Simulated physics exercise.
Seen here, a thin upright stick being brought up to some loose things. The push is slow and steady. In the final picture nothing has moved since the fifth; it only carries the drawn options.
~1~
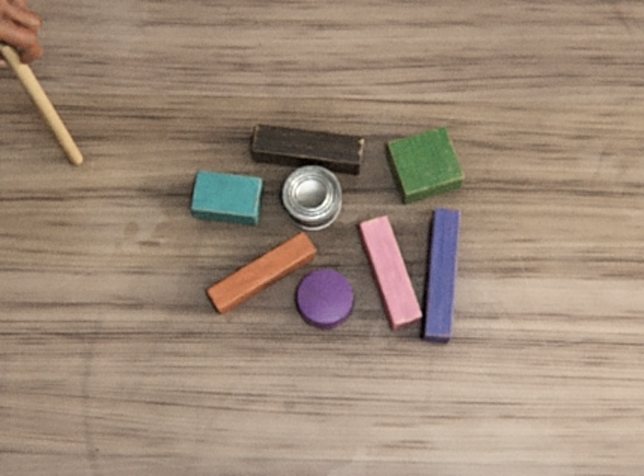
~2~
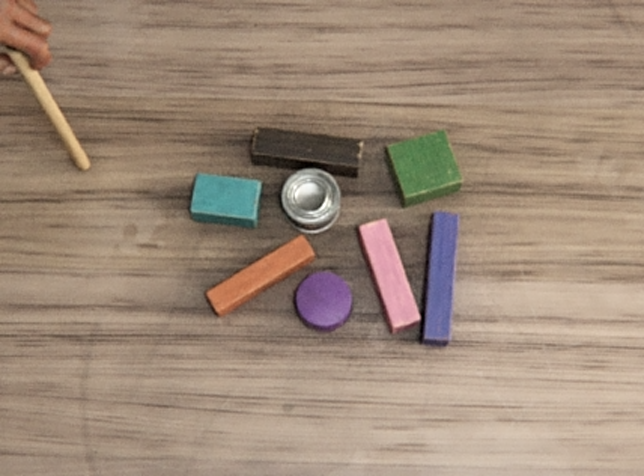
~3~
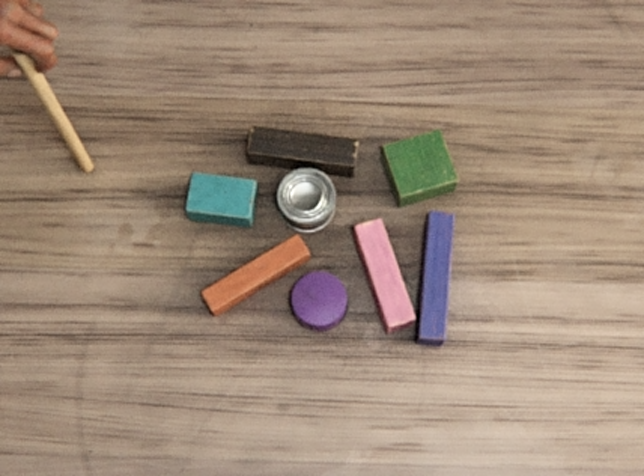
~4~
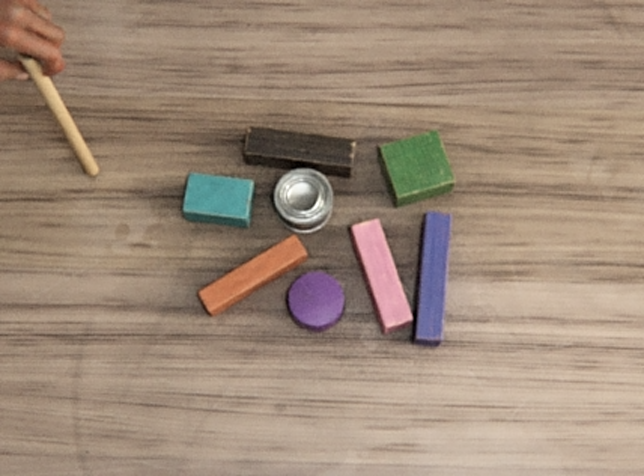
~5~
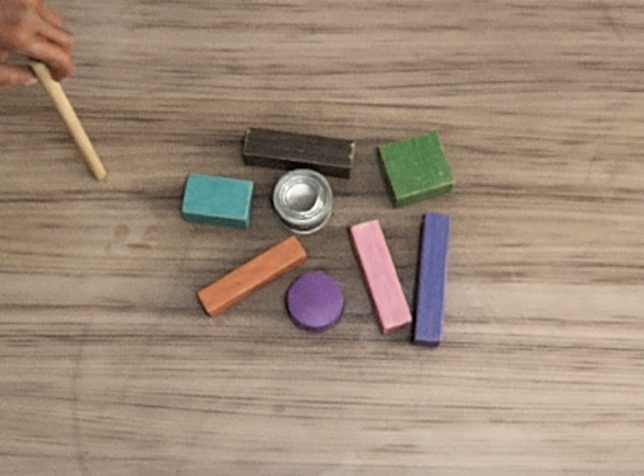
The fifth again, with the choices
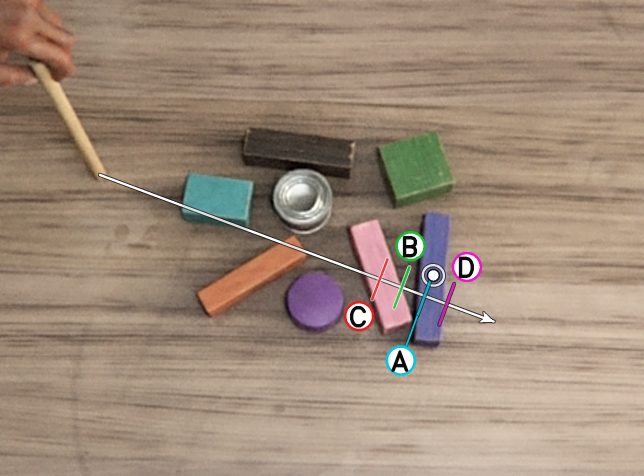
On a wood-grained tabletop, a hand at the upper left held a thin wooden stick and moved it slowly a little right and downward, while the grey tin and the coloured blocks around it stayed put.
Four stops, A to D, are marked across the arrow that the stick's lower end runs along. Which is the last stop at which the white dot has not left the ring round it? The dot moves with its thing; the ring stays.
As far as tick C.
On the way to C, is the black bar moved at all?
No.
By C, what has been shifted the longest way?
The turquoise block.
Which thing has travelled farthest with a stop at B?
It is the turquoise block.
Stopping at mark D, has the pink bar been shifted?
Yes.
On the copy, A at (424, 296); B at (402, 288); C at (380, 279); D at (447, 304); the arrow from (100, 175) to (494, 321); the white dot at (433, 276).
On C. First, foot of the stick (199, 212); turquoise block (237, 203).
Then, foot of the stick (300, 249); turquoise block (323, 214); grey tin (384, 193).
Finally, foot of the stick (380, 279); turquoise block (328, 214); grey tin (388, 187); the dot is still in its ring.
By contrast, A shifts the dotted thing to (473, 280); B shifts the dotted thing to (452, 282); D shifts the dotted thing to (490, 275).
